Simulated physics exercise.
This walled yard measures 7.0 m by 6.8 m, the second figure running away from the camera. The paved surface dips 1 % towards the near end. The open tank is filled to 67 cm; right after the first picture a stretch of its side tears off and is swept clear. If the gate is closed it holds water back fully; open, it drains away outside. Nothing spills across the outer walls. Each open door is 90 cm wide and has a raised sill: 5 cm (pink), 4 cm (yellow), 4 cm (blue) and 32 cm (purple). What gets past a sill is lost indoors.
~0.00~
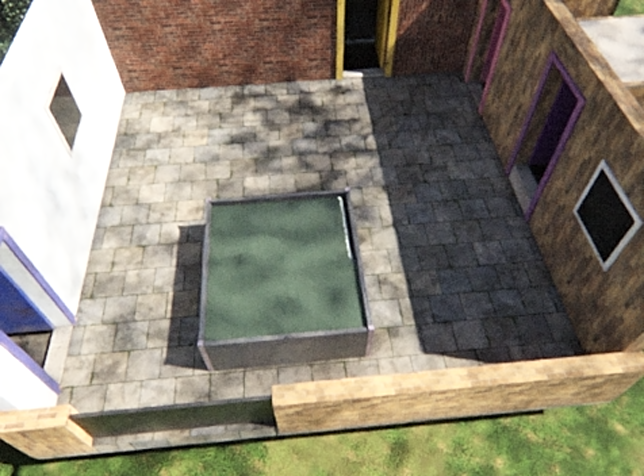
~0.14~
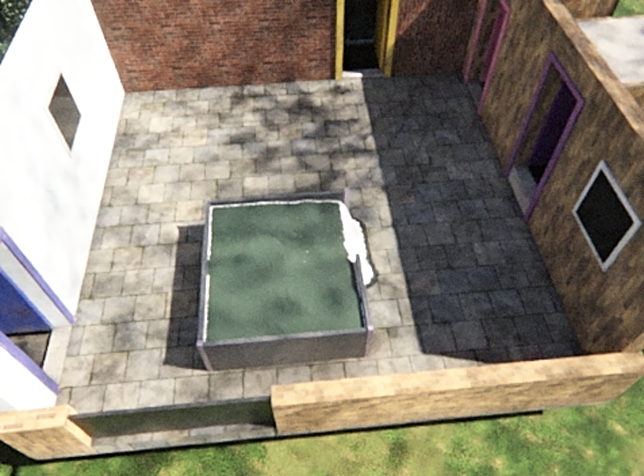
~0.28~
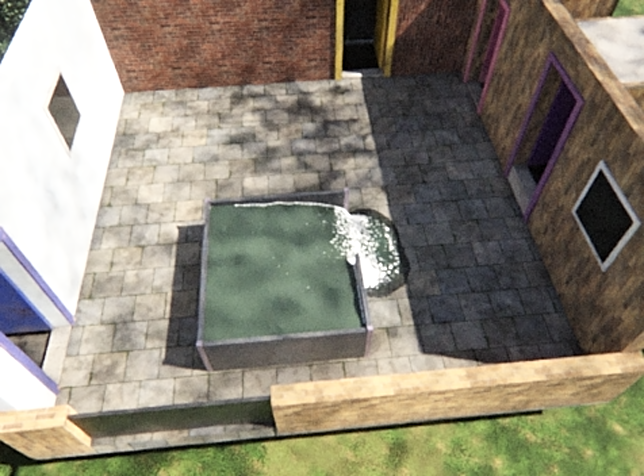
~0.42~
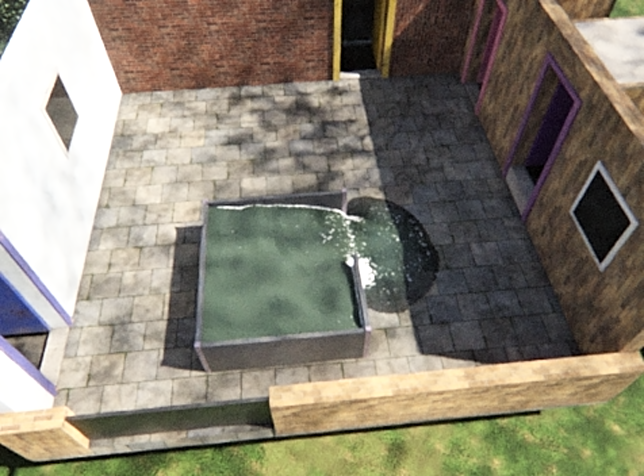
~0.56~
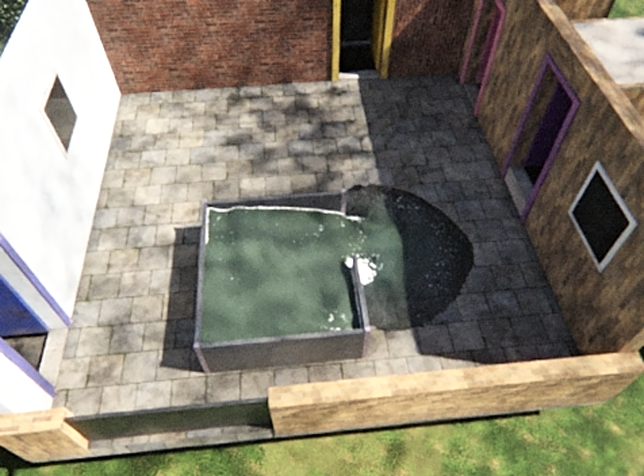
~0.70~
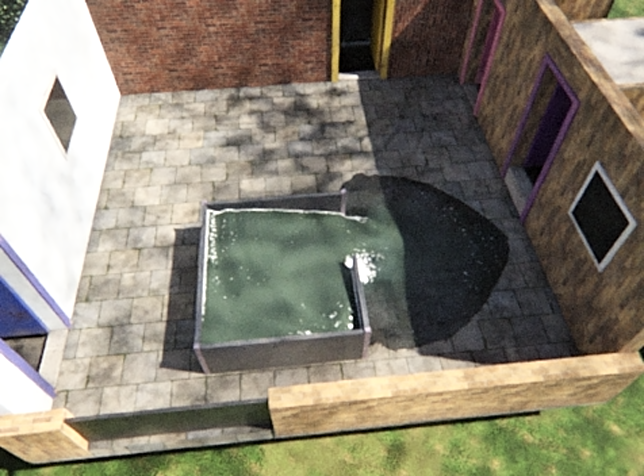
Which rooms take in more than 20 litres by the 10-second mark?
Door by door: At the pink door it passes the limit; at the yellow door it passes the limit; at the blue door it passes the limit; at the purple door it keeps below the limit.
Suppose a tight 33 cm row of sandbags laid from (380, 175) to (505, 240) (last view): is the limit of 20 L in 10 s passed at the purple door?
Then: Purple not over.
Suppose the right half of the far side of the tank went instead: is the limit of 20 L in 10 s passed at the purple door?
Then: Purple not over.
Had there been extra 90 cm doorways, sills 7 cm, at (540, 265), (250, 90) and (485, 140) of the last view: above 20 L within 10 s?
In that order: Over, under, above.
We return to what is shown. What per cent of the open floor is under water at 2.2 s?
Near 30 per cent is wet.
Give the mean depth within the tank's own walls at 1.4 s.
About 48 cm.
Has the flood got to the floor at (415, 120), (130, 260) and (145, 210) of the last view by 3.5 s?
In that order: Wet, still dry, still dry.
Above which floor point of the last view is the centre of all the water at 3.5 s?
Around (391, 248).
After 1.4 s water covers 25 % of the floor and is deepest (40 cm) near (349, 245); pink door not reached, yellow door not reached, blue door not reached, purple door 29 cm at the sill, 0 L in.
After 2.2 s water covers 30 % of the floor and is deepest (36 cm) near (584, 365); pink door 7 cm at the sill, 0 L in, yellow door not reached, blue door not reached, purple door 31 cm at the sill, 0 L in.
After 3.5 s water covers 40 % of the floor and is deepest (30 cm) near (590, 378); pink door 9 cm at the sill, 11 L in, yellow door 5 cm at the sill, 0 L in, blue door not reached, purple door 20 cm at the sill, 0 L in.
After 6.0 s water covers 70 % of the floor and is deepest (16 cm) near (46, 434); pink door 12 cm at the sill, 68 L in, yellow door 8 cm at the sill, 23 L in, blue door 7 cm at the sill, 1 L in, purple door 15 cm at the sill, 0 L in.
After 10.0 s water covers 95 % of the floor and is deepest (12 cm) near (46, 434); pink door 9 cm at the sill, 139 L in, yellow door 6 cm at the sill, 46 L in, blue door 8 cm at the sill, 41 L in, purple door 9 cm at the sill, 0 L in.
